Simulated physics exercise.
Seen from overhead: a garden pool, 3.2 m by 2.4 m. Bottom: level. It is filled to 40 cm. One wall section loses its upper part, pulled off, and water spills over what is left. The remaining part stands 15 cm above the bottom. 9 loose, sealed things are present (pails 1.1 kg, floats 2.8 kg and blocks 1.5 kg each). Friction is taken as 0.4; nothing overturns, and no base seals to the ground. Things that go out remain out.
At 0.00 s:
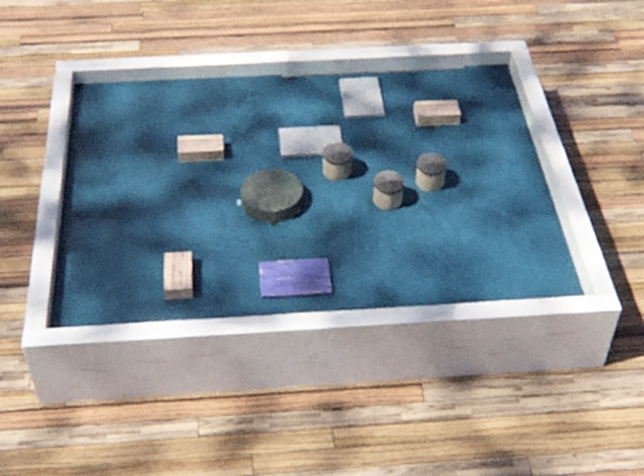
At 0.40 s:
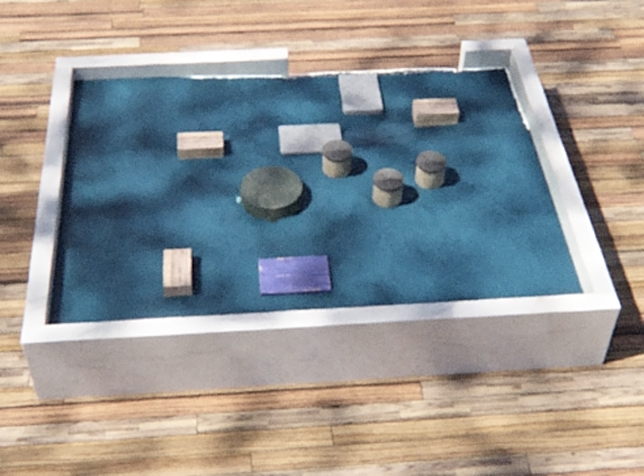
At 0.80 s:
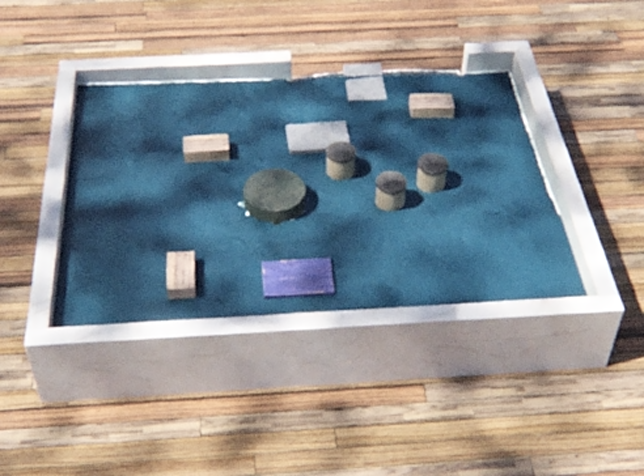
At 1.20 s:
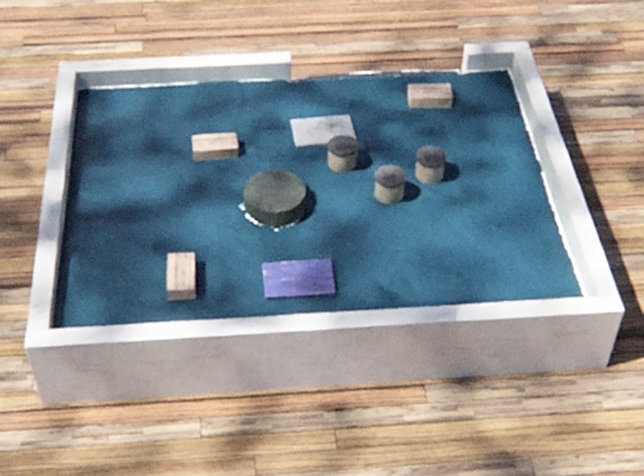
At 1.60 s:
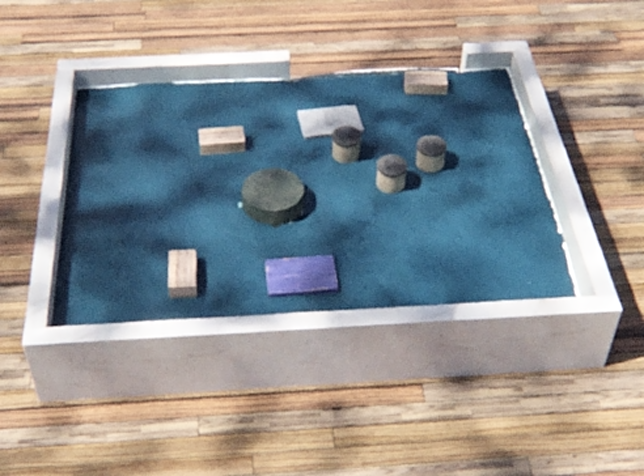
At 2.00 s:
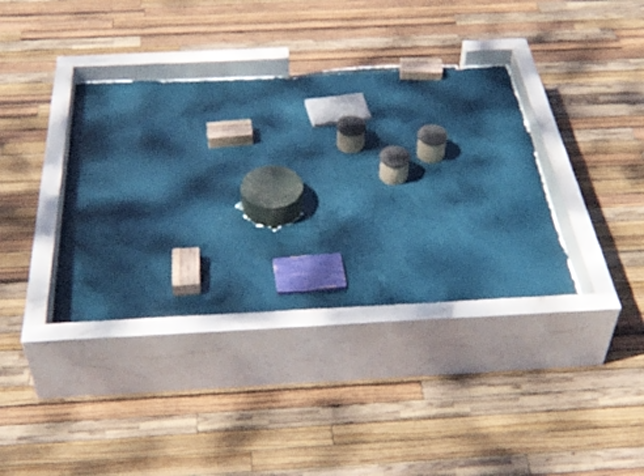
To begin with, blocks, flat floats and round pieces sit in a blue garden pool with a complete pale wall. Then the upper part of the far wall is gone, and a pale float drifts out through the gap. A wooden block follows into the opening, while the purple float shifts slightly right.
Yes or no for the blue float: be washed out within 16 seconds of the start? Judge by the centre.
Blue float: Still in.
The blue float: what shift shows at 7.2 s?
Shift by then: About 40 cm.
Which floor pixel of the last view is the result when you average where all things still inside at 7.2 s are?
Averaged position, last view: Near pixel (348, 181).
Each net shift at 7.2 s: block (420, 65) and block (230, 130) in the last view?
In order, gone out for the first and 100 cm for the second.
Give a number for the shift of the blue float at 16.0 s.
It's about 80 cm away.
After 3.2 s the blue float is near (324, 270), 0.2 m from its start, afloat; 2 of 9 are out; 7 afloat.
After 7.2 s the blue float is near (351, 261), 0.4 m from its start, afloat; 3 of 9 are out; 6 afloat.
After 12.0 s the blue float is near (366, 251), 0.6 m from its start, afloat; 5 of 9 are out; 4 afloat.
After 16.0 s the blue float is near (381, 239), 0.7 m from its start, afloat; 5 of 9 are out; 4 afloat.
